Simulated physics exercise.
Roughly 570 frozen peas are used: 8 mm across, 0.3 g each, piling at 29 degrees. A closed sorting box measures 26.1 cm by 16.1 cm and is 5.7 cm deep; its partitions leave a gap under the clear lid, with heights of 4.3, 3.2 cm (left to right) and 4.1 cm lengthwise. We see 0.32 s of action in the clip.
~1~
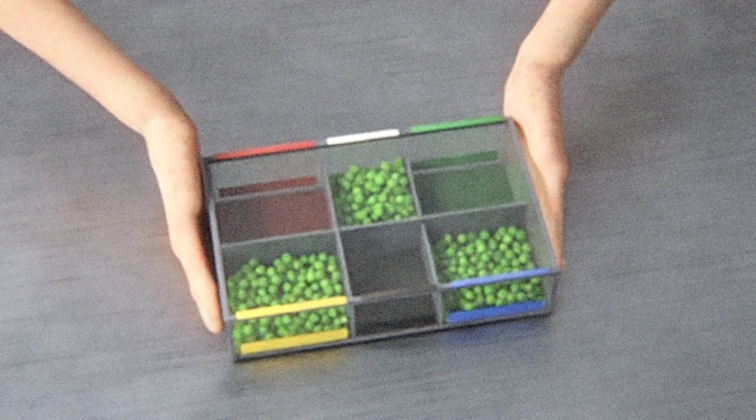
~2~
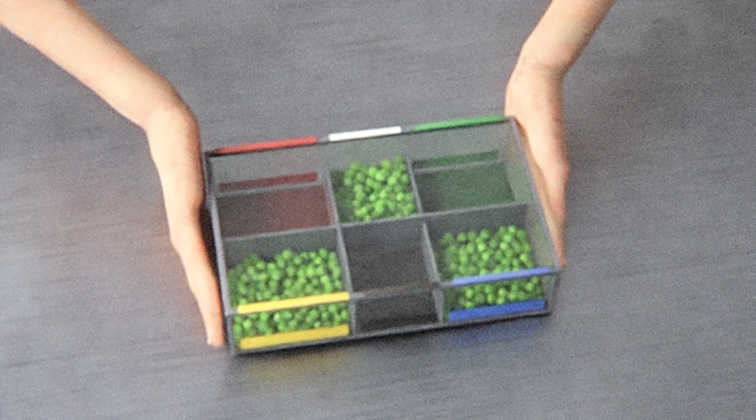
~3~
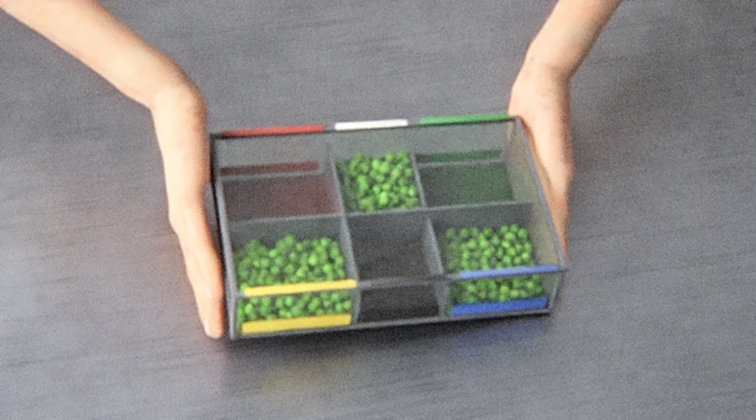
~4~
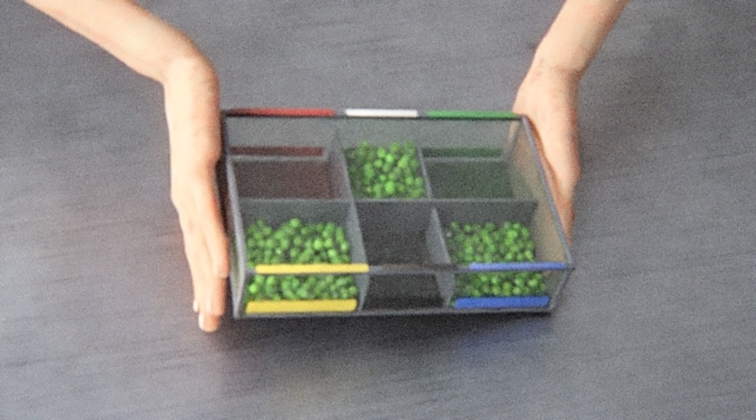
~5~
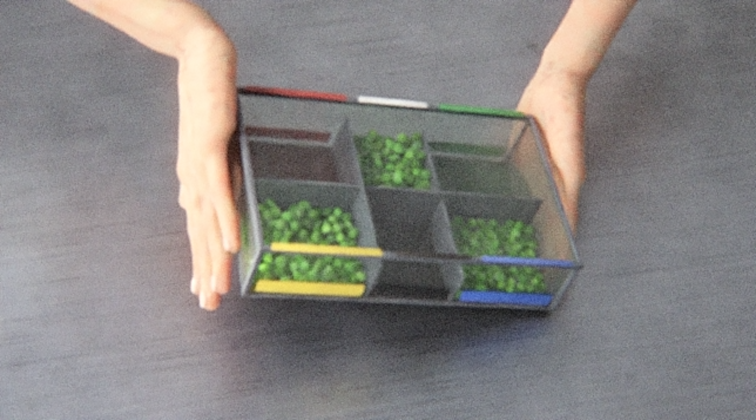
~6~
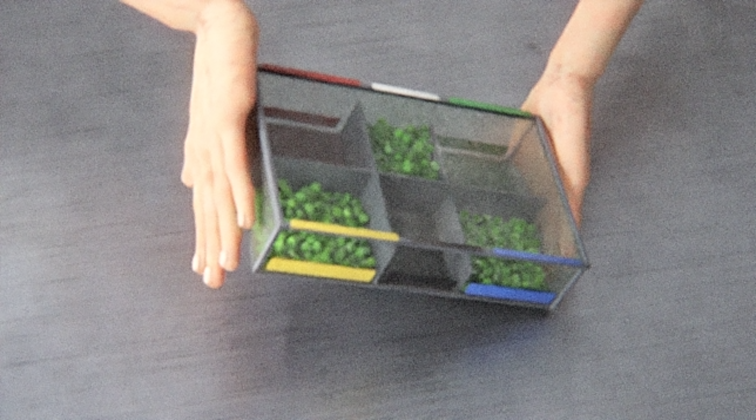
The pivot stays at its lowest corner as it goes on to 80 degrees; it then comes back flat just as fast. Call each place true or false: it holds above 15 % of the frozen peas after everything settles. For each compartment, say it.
Red compartment: False, blue compartment: True, green compartment: True, yellow compartment: True, white compartment: True, black compartment: False.
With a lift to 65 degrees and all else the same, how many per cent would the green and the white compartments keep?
Green 10 %; white 30 %.
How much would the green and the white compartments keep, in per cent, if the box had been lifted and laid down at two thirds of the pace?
The green compartment gets 20 % while the white one gets 20 %.
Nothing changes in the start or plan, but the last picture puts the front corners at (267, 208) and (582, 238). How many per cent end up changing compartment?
It would be near 25 per cent.
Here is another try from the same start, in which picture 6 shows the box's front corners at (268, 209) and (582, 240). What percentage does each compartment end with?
Final shares: Red 0%, blue 25%, green 25%, yellow 25%, white 20%, black 0%.
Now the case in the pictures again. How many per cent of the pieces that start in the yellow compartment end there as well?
Roughly 80 per cent.
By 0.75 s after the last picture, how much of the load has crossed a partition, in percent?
Some 15 per cent.
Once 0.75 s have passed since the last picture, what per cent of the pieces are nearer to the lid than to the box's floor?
About 30 per cent.
Then, 0.75 s after the last picture, tilt 77 degrees; blue 25 %, green 15 %, yellow 30 %, white 25 %.
Then, 1.24 s after the last picture, tilt 33 degrees; blue 30 %, green 20 %, yellow 25 %, white 20 %.
Then, 1.81 s after the last picture, tilt 0 degrees; blue 30 %, green 20 %, yellow 25 %, white 20 %.
In the end, red 0 %, blue 30 %, green 20 %, yellow 25 %, white 20 %, black 0 %.
